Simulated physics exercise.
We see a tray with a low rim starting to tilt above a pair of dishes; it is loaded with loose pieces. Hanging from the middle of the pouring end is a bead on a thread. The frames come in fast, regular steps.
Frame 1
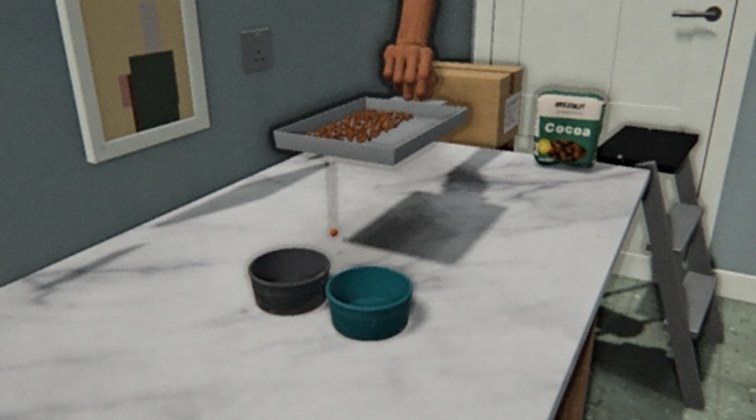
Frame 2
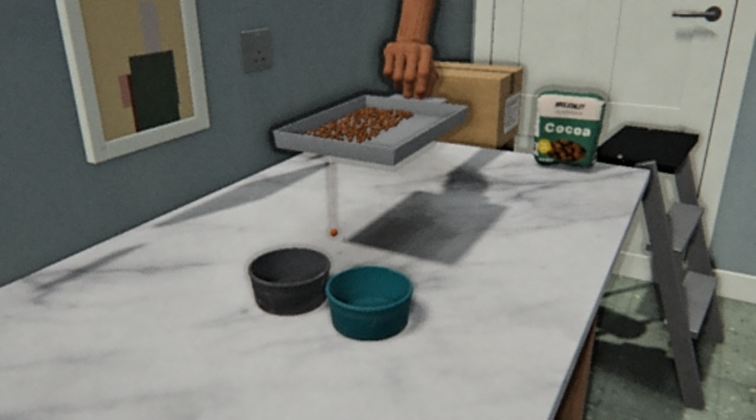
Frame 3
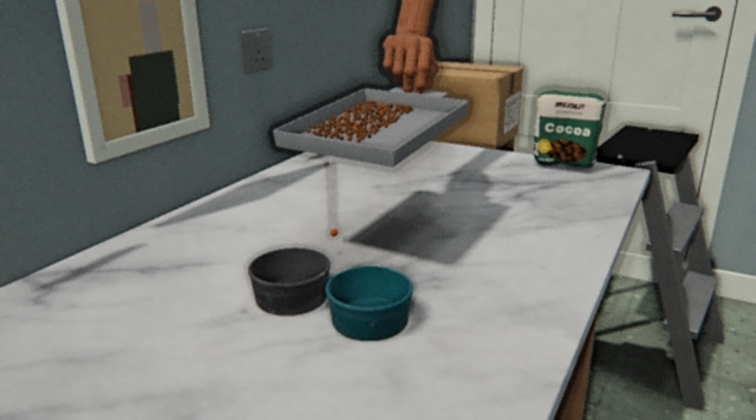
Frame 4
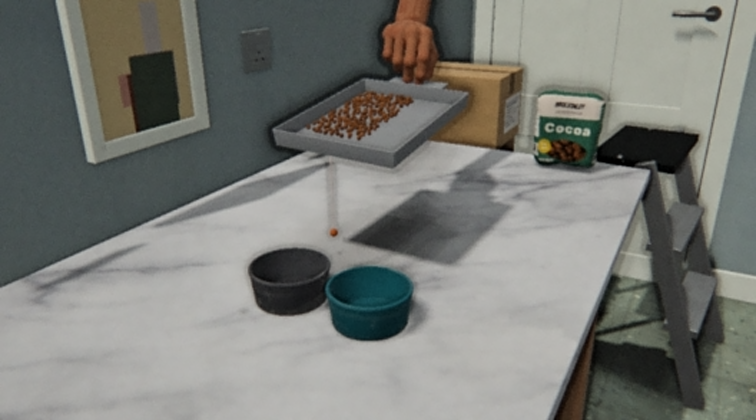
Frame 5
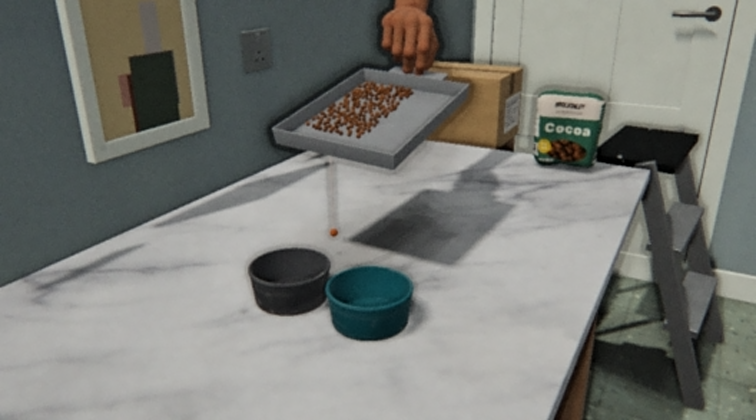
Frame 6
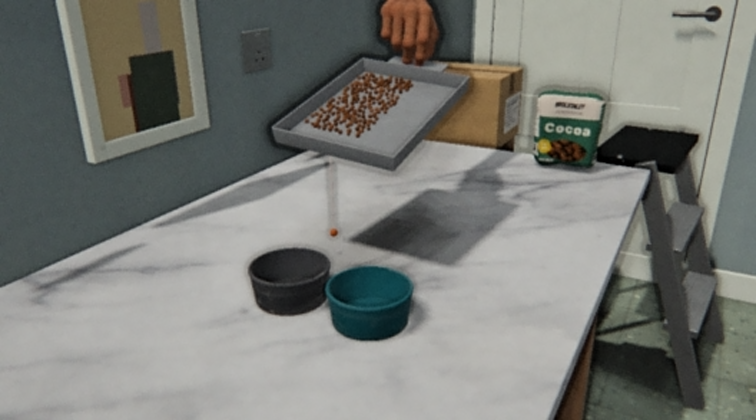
On a white marble counter, a dark grey dish and a teal dish sit below a grey tray of small brown pieces, held level by a hand at its far side. The hand gradually raises that side, tilting the tray toward its near right corner, while the small red bead hangs still beneath.
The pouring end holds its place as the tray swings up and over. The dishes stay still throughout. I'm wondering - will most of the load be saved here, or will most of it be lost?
Most of it is lost.
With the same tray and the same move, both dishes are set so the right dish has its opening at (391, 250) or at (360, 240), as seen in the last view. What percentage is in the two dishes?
Trial 1 70%, trial 2 0%.
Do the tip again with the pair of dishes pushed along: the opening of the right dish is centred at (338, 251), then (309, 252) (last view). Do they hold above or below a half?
First under half, then less than half.
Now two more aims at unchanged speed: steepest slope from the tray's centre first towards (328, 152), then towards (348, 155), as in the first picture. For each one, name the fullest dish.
The first place favours the left of the two, the second the left of the two.
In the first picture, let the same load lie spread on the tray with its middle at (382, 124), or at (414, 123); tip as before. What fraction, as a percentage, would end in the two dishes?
You'd get near 20 percent first and near 20 percent after that.
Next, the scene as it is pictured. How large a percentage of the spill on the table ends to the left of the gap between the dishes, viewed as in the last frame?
Estimate: About 10 percent.
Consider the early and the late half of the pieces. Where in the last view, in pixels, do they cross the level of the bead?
About (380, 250), and after that about (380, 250).
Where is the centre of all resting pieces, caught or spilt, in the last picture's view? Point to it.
Last view, resting centre - approx. (377, 292).
Soon after the last picture, tray tipped steeply; nearly all on the tray; a small part in the right dish; a stray few in the air.
A little later, tray tipped right over; most on the tray; a small part in the right dish; a small part outside both; a small part in the air.
Later still, tray tipped past a quarter turn; a small part in the right dish; a small part in the left dish; most outside both.
At rest, tray tipped past a quarter turn; a small part in the right dish; a small part in the left dish; most outside both.
